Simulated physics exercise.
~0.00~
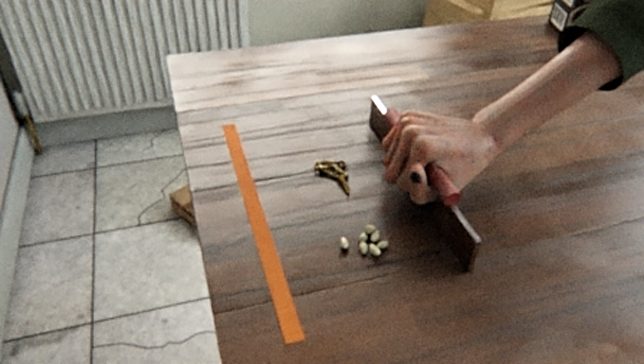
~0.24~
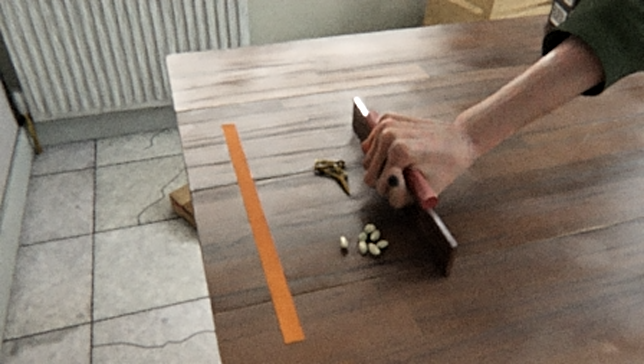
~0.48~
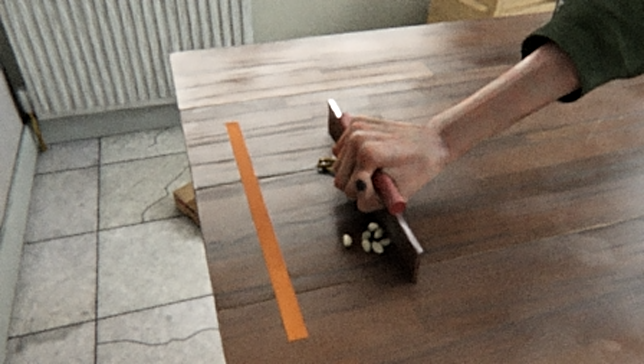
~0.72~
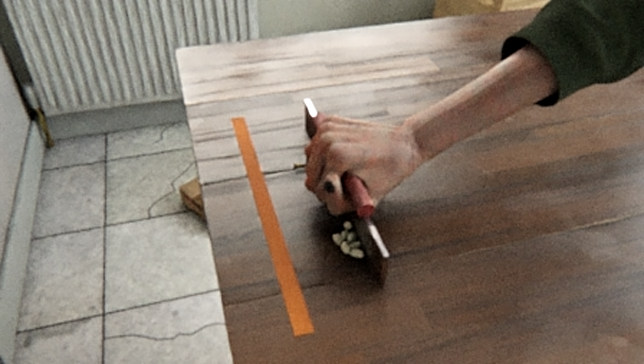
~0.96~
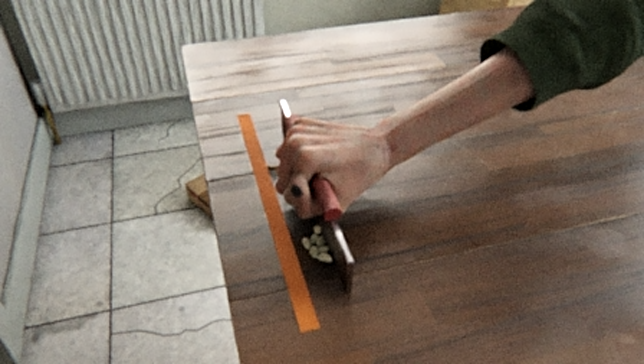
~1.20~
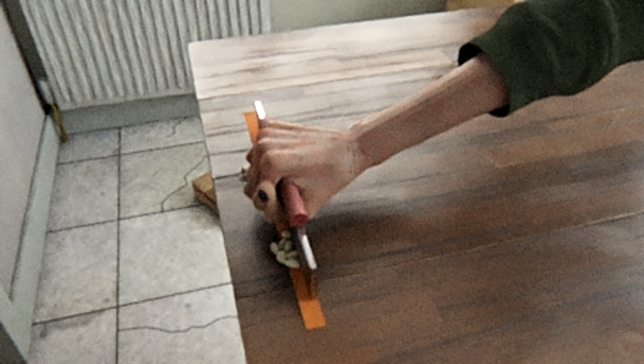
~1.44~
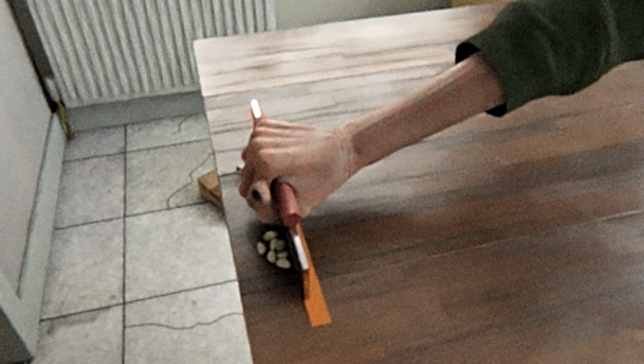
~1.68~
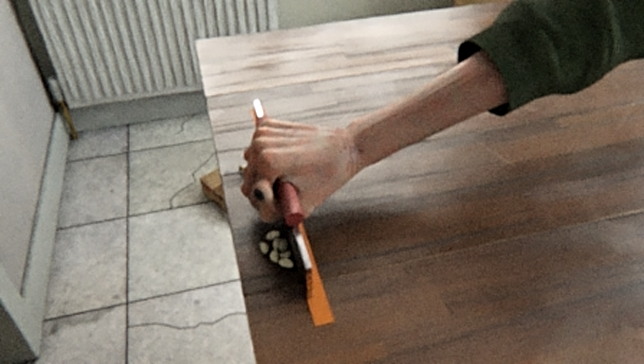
On a wooden table near a radiator, a hand slides a red-handled scraper left, pushing a small heap of pale beans and a darker heap toward an orange tape strip. The scraper stops at the tape, with the pale beans just beyond it, still on the table.
